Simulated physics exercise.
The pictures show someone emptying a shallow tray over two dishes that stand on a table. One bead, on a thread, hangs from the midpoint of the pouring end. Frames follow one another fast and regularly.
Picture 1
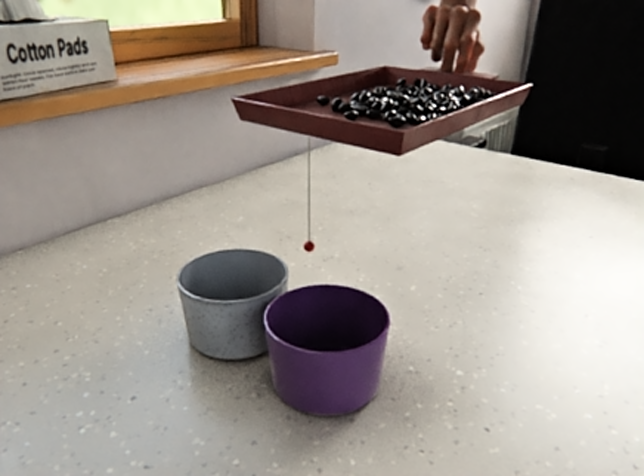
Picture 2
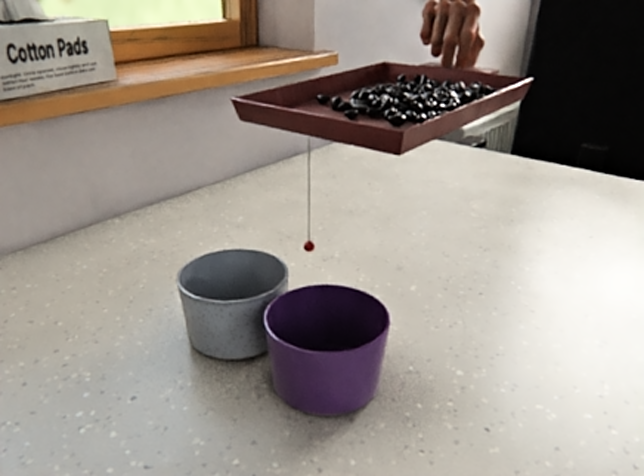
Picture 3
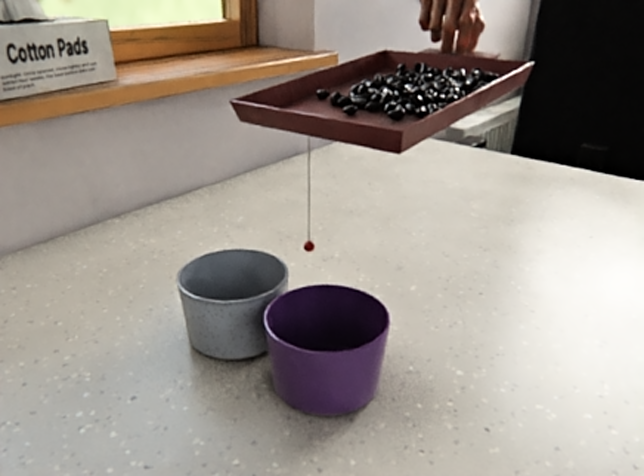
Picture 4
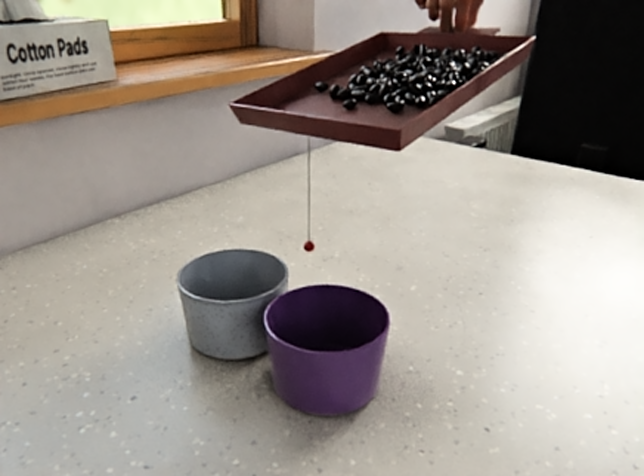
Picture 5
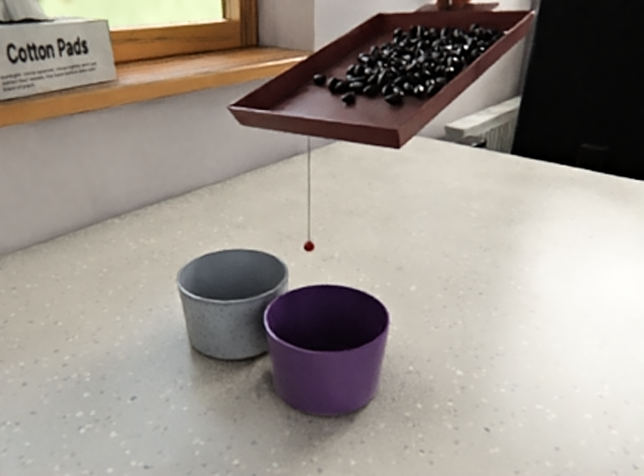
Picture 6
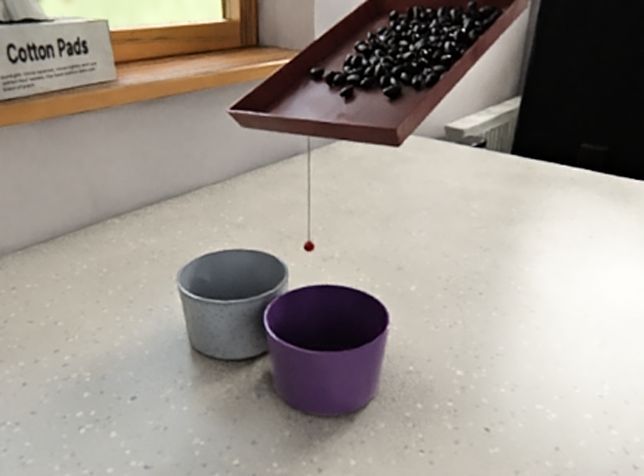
A hand raised the far end of a shallow reddish-brown tray of black beans, steepening it while its front edge dipped slightly at the left, above a grey dish and a purple dish.
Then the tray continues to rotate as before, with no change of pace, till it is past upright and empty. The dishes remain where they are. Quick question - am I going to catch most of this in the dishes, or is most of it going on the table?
So the dishes mostly succeed at catching it, really.
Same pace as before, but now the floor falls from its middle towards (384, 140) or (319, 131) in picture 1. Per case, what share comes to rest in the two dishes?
Roughly 30 % in the first case and 80 % in the second.
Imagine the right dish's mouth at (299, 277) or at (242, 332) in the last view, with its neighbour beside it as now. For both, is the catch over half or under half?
At the first place above a half, at the second less than half.
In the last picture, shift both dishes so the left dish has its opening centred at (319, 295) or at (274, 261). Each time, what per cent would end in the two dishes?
The first try gives 20 per cent, the second 40 per cent.
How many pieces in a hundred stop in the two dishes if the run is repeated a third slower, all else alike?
That comes to about 70 in every hundred.
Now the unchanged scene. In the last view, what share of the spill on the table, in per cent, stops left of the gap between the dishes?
90 %, near enough.
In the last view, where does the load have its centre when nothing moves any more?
About pixel (232, 319).
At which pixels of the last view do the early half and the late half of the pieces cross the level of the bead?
The opening half passes (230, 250), the closing half (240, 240).
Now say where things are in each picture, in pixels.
Corners of the pouring end at (239, 97) and (401, 129), level; middle of the load at (422, 100), black beans; left dish at (193, 320); right dish at (286, 372); bead on its thread at (309, 246), in the first picture.
Corners of the pouring end at (239, 98) and (401, 129), level; middle of the load at (422, 97), in the second picture.
Corners of the pouring end at (238, 100) and (399, 127), tipped barely, lowest at the left corner; middle of the load at (422, 87), in the third picture.
Corners of the pouring end at (236, 102) and (397, 126), tipped a little, lowest at the left corner; middle of the load at (421, 72), in the fourth picture.
Corners of the pouring end at (235, 105) and (395, 124), tipped clearly, lowest at the left corner; middle of the load at (420, 57), in the fifth picture.
Corners of the pouring end at (234, 108) and (393, 123), tipped clearly, lowest at the left corner; middle of the load at (416, 42); left dish at (193, 320); right dish at (286, 372), in the sixth picture.
Soon after the last picture, tray tipped steeply; most on the tray; a small part in the air.
A little later, tray tipped past a quarter turn; about a quarter on the tray; a small part in the right dish; about a third in the left dish; about a quarter outside both; about a quarter in the air.
Later still, tray tipped past a quarter turn; a small part in the right dish; about half in the left dish; about a third outside both.
At rest, tray tipped past a quarter turn; a small part in the right dish; about half in the left dish; about a third outside both.
